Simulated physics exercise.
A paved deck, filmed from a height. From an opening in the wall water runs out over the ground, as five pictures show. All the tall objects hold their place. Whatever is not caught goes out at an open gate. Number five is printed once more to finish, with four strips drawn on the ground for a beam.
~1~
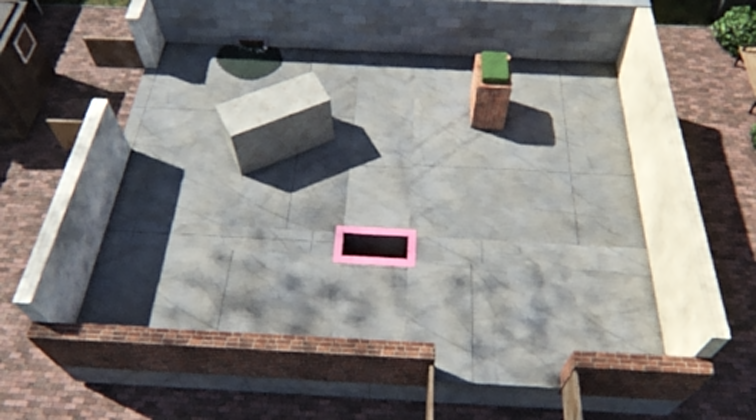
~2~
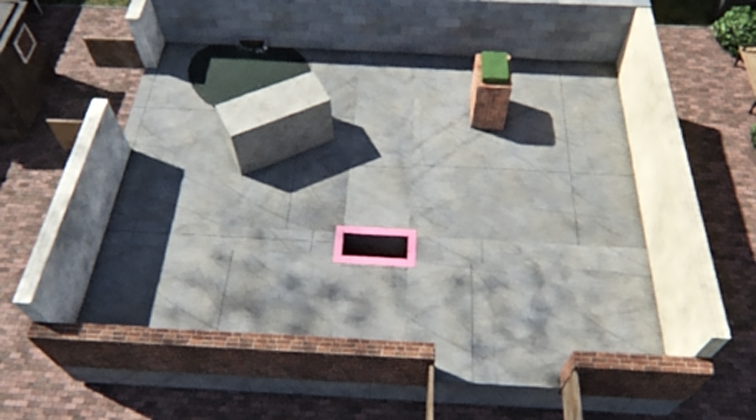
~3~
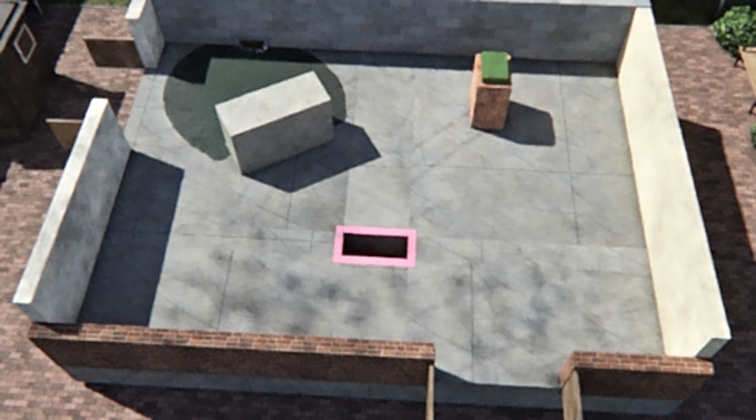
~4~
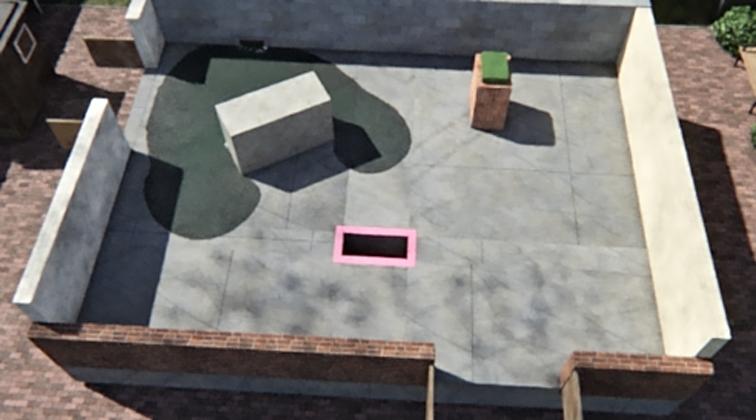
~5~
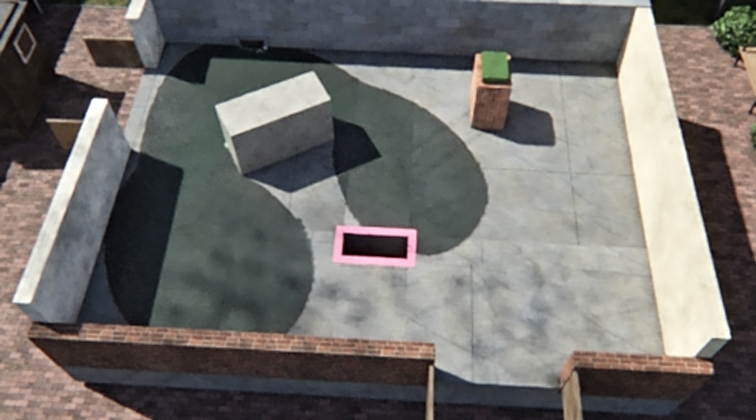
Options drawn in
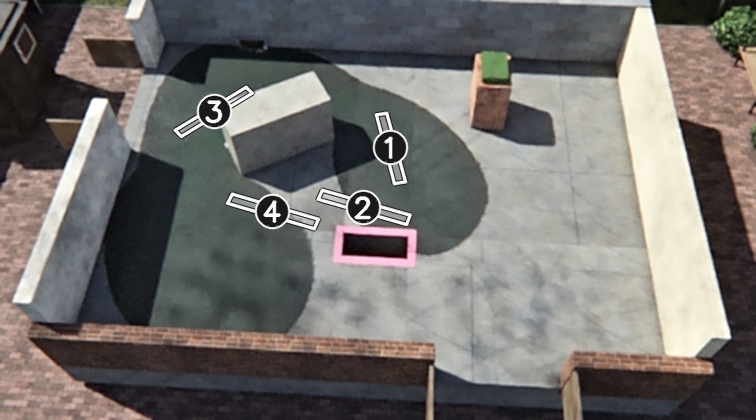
The video shows a walled paved deck where dark water spreads from an outfall at the back left, flowing around a large pale block and extending in two lobes toward the front, while the pink-framed drain remains dry.
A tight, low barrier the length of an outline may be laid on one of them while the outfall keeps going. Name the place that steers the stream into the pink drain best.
Choose 1.
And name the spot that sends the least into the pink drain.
Spot 2.
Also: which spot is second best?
4.
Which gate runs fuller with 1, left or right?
The right gate.
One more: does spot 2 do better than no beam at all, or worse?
Spot 2 is worse.
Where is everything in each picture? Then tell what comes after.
In the first frame, outfall at (252, 42); pink drain at (375, 246); open gate at (496, 369); open gate at (144, 107); 2 % of the ground under water, visible out to (251, 75); pink drain still dry.
In the second frame, 6 % of the ground under water, visible out to (210, 91); pink drain still dry.
In the third frame, 11 % of the ground under water, visible out to (211, 149); pink drain still dry.
In the fourth frame, 20 % of the ground under water, visible out to (206, 233); pink drain still dry.
In the fifth frame, 38 % of the ground under water, visible out to (450, 243); pink drain still dry.
In white, 1 from (381, 114) to (399, 182); 2 from (320, 194) to (408, 219); 3 from (178, 133) to (249, 90); 4 from (229, 198) to (316, 223).
With 1, about 20 % of the stream goes into the pink drain, about 73 % out by the gates.
With 2, next to none of the stream goes into the pink drain, about 94 % out by the gates.
With 3, about 7 % of the stream goes into the pink drain, about 88 % out by the gates.
With 4, about 11 % of the stream goes into the pink drain, about 84 % out by the gates.
